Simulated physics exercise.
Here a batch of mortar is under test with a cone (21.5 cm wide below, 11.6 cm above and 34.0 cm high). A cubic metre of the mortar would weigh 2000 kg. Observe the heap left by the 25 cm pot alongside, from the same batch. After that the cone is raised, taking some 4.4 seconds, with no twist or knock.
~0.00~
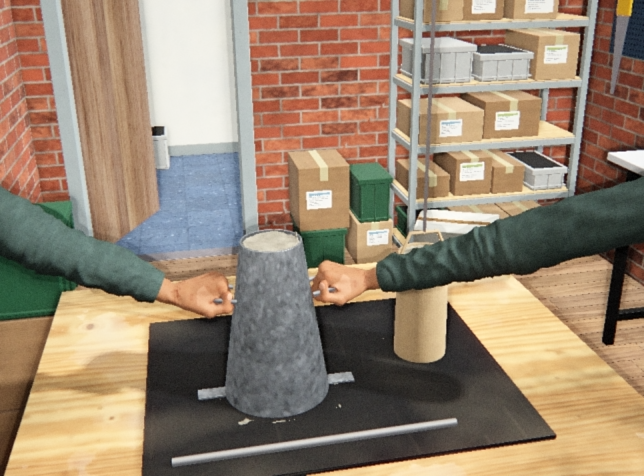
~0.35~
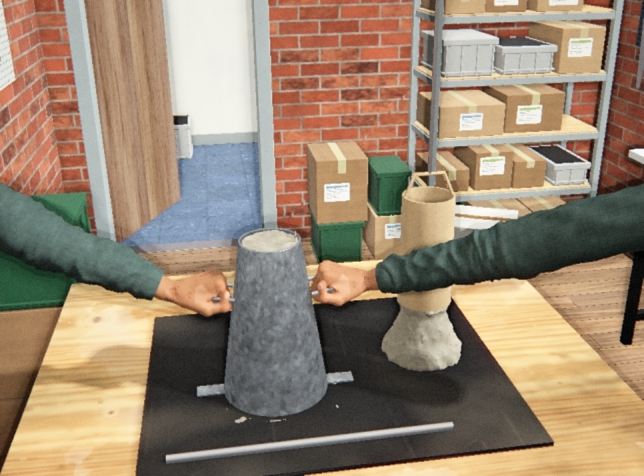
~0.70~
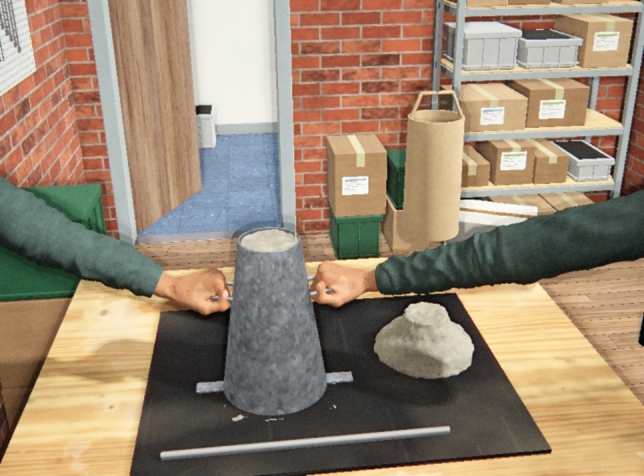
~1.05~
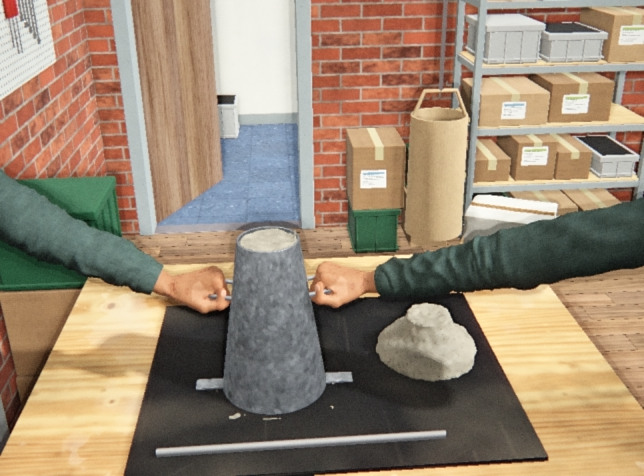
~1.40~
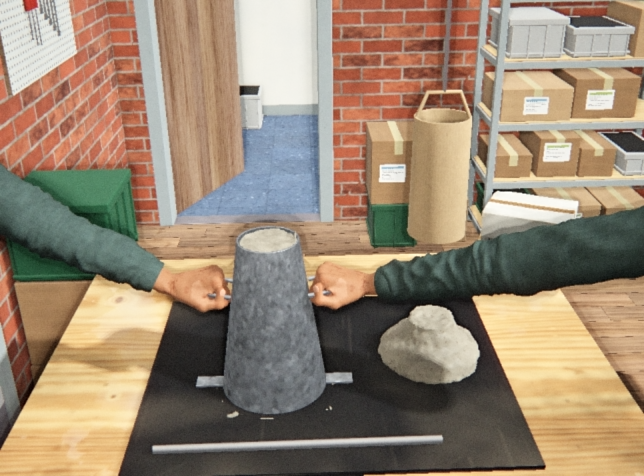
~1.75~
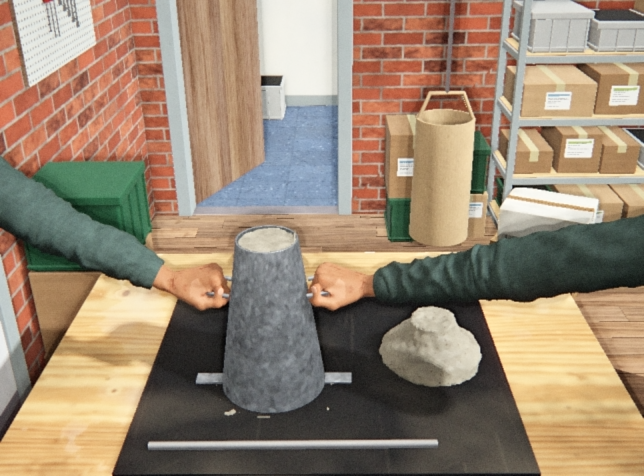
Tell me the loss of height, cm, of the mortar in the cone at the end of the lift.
Close to 17 cm.
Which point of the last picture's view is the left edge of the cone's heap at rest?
I'd point to somewhere near (192, 390).
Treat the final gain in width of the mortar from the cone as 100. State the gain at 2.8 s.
About 70 %.
After 2.8 s, the cone is up 7.4 cm; the mortar has come down 13 cm to 21 cm and is 32 cm wide.
After 3.9 s, the cone is up 21 cm; the mortar has come down 17 cm to 17 cm and is 35 cm wide.
After 5.0 s, the cone is up 34 cm; the mortar has come down 17 cm to 17 cm and is 35 cm wide.
After 6.4 s, the cone is clear; the mortar has come down 17 cm to 17 cm and is 36 cm wide.
After 6.9 s, at rest, the cone is clear; the mortar has come down 17 cm to 17 cm and is 36 cm wide.
